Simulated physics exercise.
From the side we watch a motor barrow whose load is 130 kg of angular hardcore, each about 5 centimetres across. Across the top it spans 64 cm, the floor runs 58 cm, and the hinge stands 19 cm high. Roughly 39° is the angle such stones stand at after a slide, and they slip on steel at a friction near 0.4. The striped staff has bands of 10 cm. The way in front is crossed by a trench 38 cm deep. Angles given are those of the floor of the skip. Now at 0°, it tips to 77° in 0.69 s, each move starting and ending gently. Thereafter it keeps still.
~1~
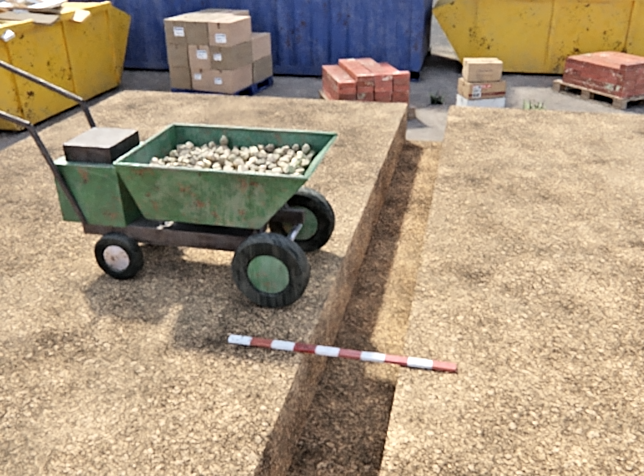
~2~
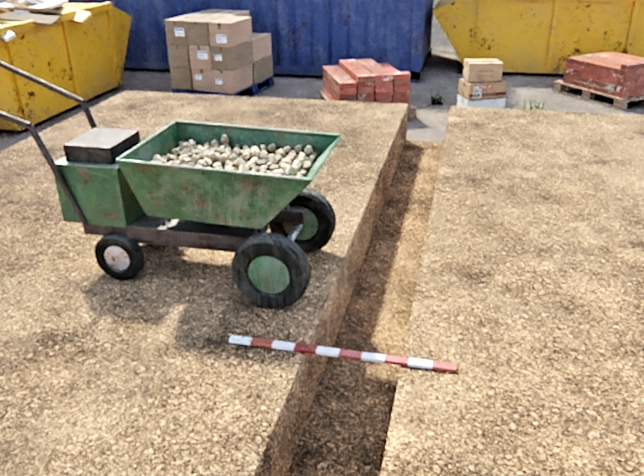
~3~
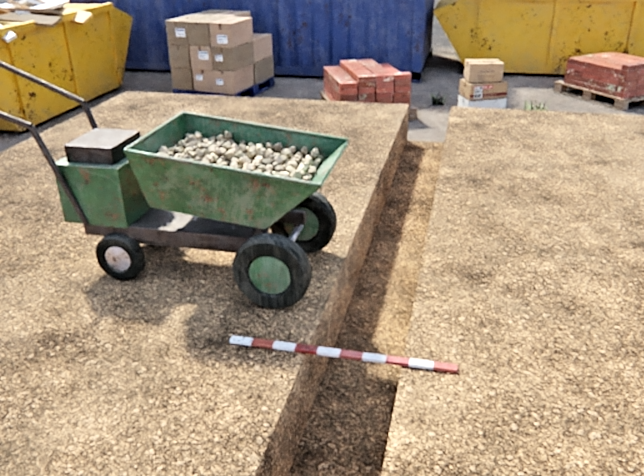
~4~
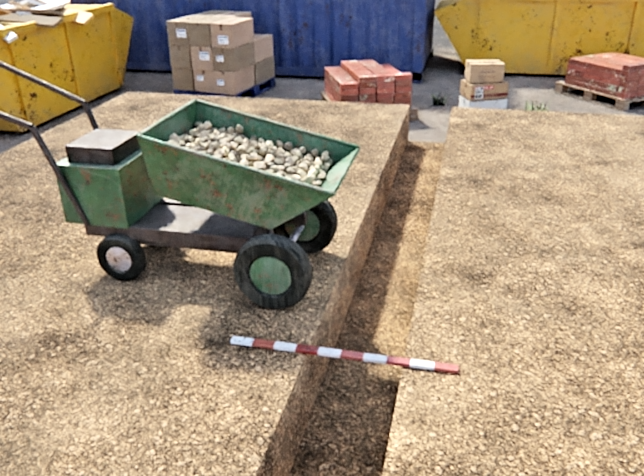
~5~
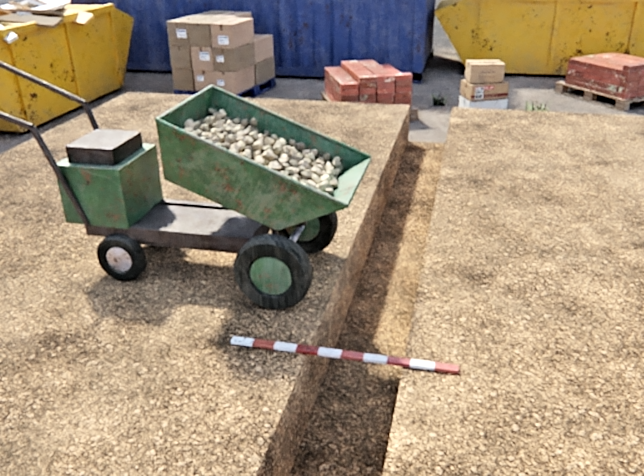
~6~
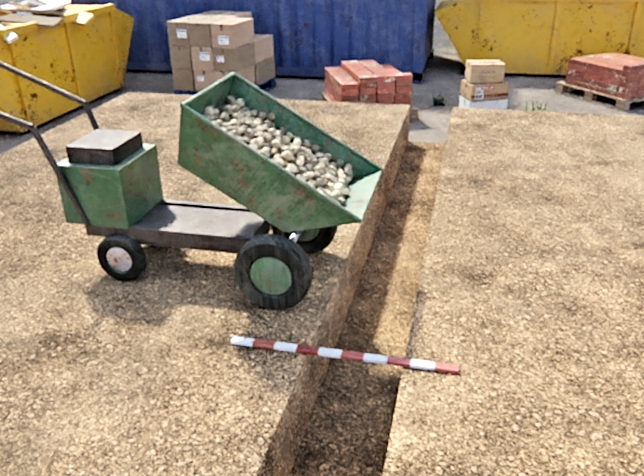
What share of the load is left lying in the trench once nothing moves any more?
About 42 per cent.
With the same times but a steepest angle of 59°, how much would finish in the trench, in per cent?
Roughly 25%.
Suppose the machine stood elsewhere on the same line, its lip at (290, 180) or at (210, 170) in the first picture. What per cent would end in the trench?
Some 65 and some 75 per cent, in that order.
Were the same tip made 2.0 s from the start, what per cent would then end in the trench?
In that case, around 60%.
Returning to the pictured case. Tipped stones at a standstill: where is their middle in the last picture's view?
Middle at around (435, 289), I'd say.
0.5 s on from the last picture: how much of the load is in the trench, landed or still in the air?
By that point it's something like 10 in a hundred.
Then, 0.2 s after the last picture the floor is at 65°, 100 % in the skip; the foremost stones are at (379, 253).
Then, 0.5 s after the last picture the floor is at 77°, 70 % in the skip, 11 % in the trench, 20 % past the trench; the foremost stones are at (458, 302).
Then, 0.8 s after the last picture the floor is at 77°, 12 % in the skip, 28 % in the trench, 59 % past the trench; the foremost stones are at (622, 299).
Then, 2.8 s after the last picture the floor is at 77°, 0 % in the skip, 42 % in the trench, 58 % past the trench; the foremost stones are past the picture's edge.
